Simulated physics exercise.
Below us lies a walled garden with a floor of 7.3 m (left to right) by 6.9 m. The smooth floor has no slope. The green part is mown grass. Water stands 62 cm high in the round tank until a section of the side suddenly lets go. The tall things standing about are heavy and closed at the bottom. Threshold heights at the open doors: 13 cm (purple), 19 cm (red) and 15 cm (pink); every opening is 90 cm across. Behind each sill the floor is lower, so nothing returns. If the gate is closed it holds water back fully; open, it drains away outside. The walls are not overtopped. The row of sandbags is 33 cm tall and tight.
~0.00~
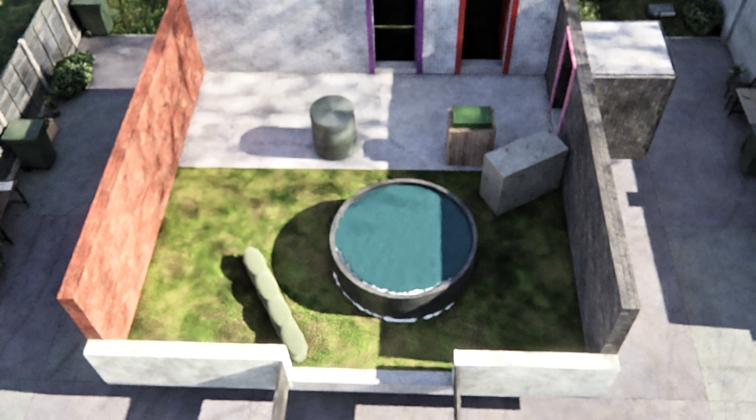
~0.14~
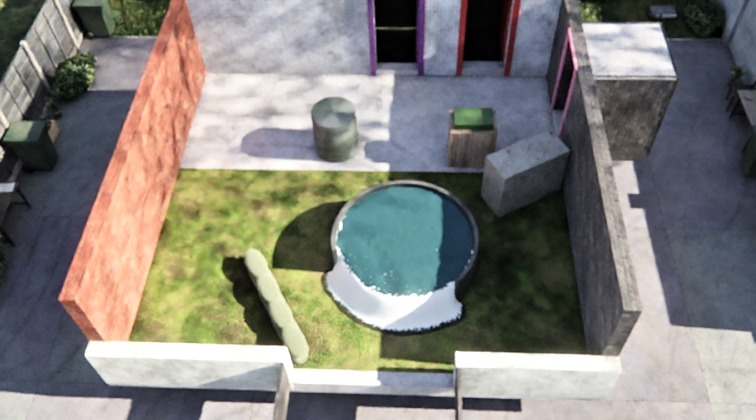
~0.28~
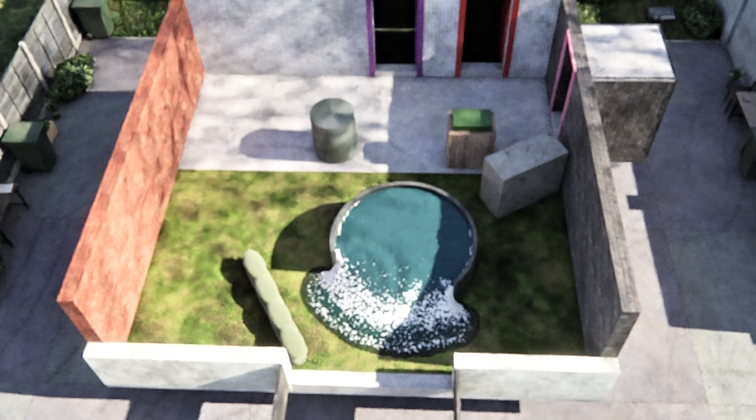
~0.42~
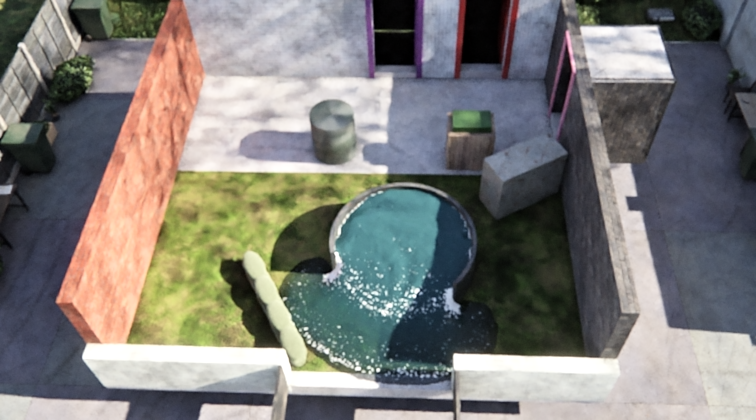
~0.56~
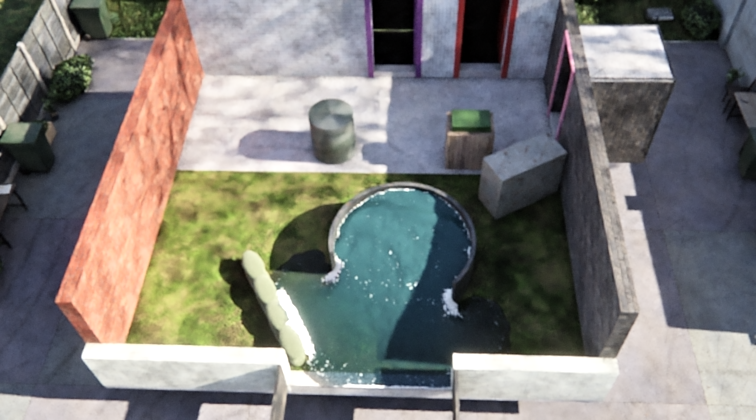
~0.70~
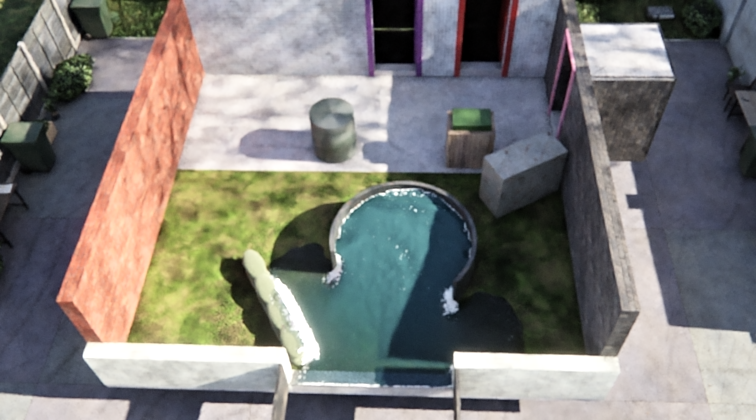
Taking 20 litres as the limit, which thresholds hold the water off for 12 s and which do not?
Door by door: At the purple door it stays under the limit; at the red door it does not reach the limit; at the pink door it does not reach the limit.
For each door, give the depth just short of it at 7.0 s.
In cm: Purple 0, red 0, pink 0.
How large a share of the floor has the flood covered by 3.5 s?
Near 30 per cent is wet.
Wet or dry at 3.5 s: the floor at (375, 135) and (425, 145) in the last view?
In turn: Still dry, still dry.
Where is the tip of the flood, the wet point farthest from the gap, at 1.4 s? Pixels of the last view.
At about (581, 377).
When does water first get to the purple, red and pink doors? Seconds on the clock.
Purple not in the 12 s, red not in the 12 s, pink not within the 12 s.
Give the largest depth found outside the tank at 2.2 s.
Roughly 26 cm.
After 1.4 s water covers 15 % of the floor and is deepest (32 cm) near (305, 338); purple door not reached, red door not reached, pink door not reached.
After 2.2 s water covers 20 % of the floor and is deepest (26 cm) near (305, 338); purple door not reached, red door not reached, pink door not reached.
After 3.5 s water covers 30 % of the floor and is deepest (14 cm) near (305, 338); purple door not reached, red door not reached, pink door not reached.
After 7.0 s water covers 45 % of the floor and is deepest (6 cm) near (305, 338); purple door not reached, red door not reached, pink door not reached.
After 12.0 s water covers 60 % of the floor and is deepest (4 cm) near (545, 376); purple door not reached, red door not reached, pink door not reached.
